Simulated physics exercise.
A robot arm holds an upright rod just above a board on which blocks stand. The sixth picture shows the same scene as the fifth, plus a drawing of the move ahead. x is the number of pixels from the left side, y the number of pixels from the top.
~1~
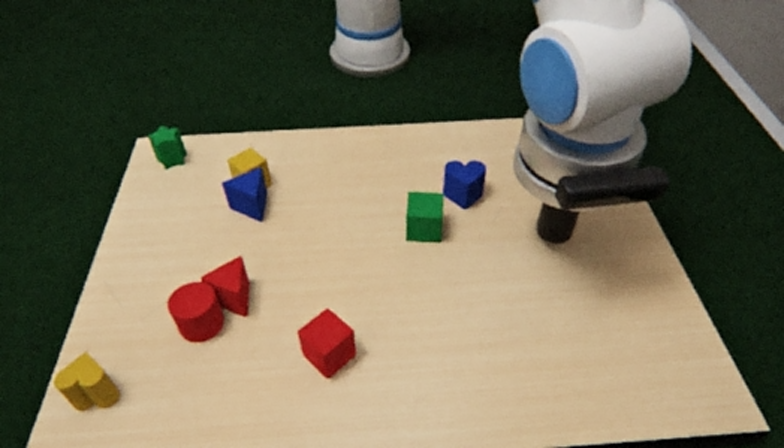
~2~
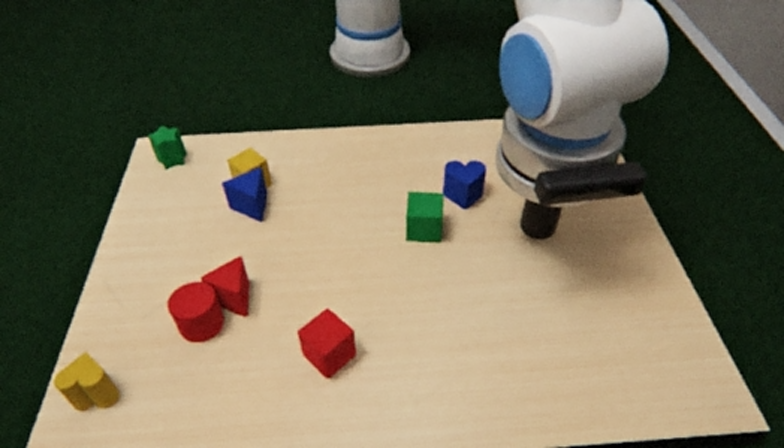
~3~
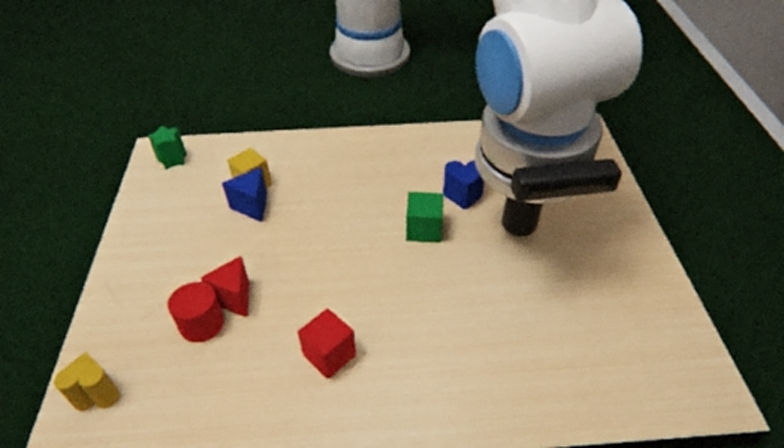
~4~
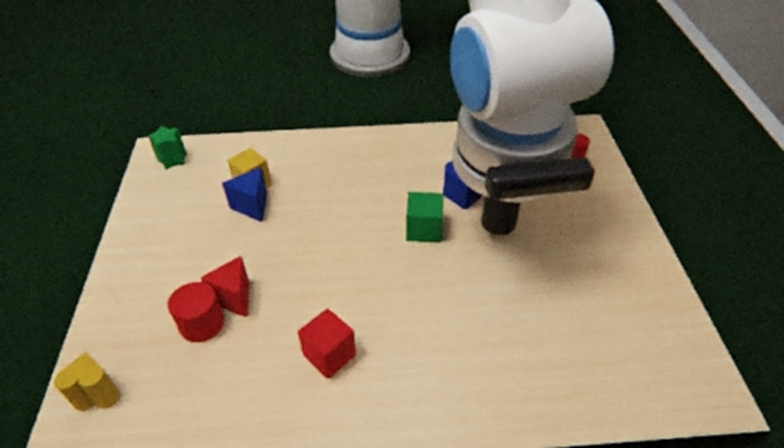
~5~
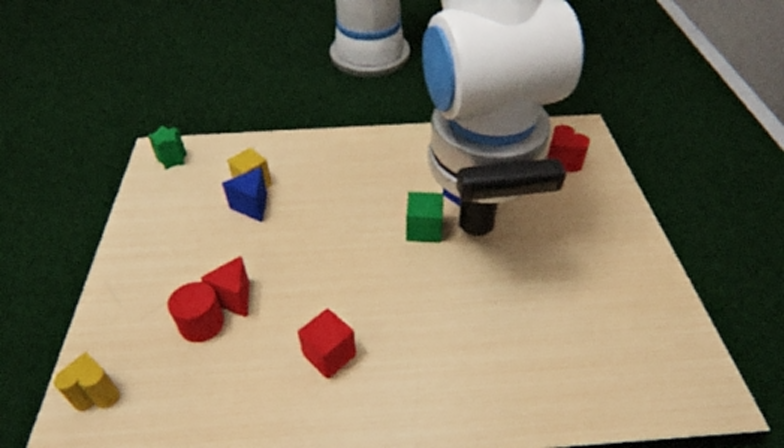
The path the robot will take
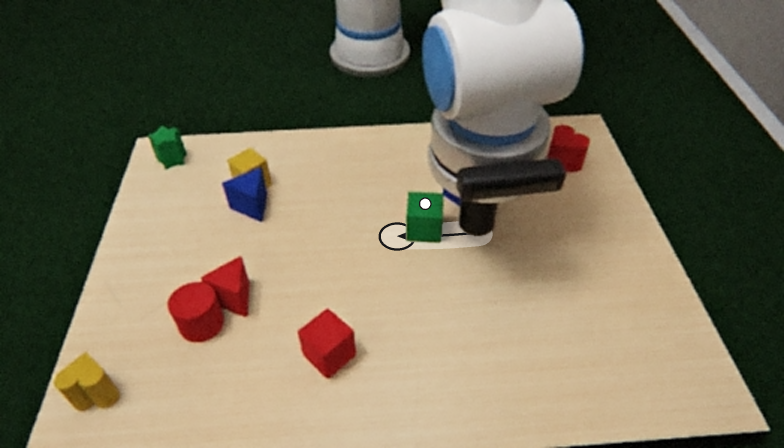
A white and blue robot arm holds a dark upright rod over a pale wooden board on dark green flooring, seen from above by a still camera. Red, yellow, blue and green blocks lie scattered, with a green cube and blue heart near the rod. The arm slides steadily left toward the green cube, covering the blue heart and revealing a red block behind, while the blocks stay still.
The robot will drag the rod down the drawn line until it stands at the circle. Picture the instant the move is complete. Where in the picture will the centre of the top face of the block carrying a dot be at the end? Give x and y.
It sits at (367, 196).
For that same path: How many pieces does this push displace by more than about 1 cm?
My answer is one.
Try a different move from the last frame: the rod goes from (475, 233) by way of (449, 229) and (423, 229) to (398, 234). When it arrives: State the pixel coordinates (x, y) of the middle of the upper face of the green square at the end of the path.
It will likely be found at (362, 205).
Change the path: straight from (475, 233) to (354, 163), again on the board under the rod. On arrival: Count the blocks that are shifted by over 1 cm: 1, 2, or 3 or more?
1 block.
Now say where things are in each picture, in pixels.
Tip of the rod (554, 231), middles of tops, green square (425, 204), blue heart (466, 170), in the first frame.
Rod (538, 227), nothing pushed, in the second frame.
Rod (519, 224), nothing pushed, in the third frame.
Rod (499, 222), nothing pushed, in the fourth frame.
Rod (476, 223), green square (425, 204), blue heart hidden, in the fifth frame.
The line goes from (475, 233) directly to (397, 236); the dot is on the green square.
What follows on the original path. Halfway along, rod (435, 226); green square (402, 201), turned 20° clockwise.
At the end, rod (397, 227); green square (367, 196), turned 40° clockwise; blue heart unmoved.
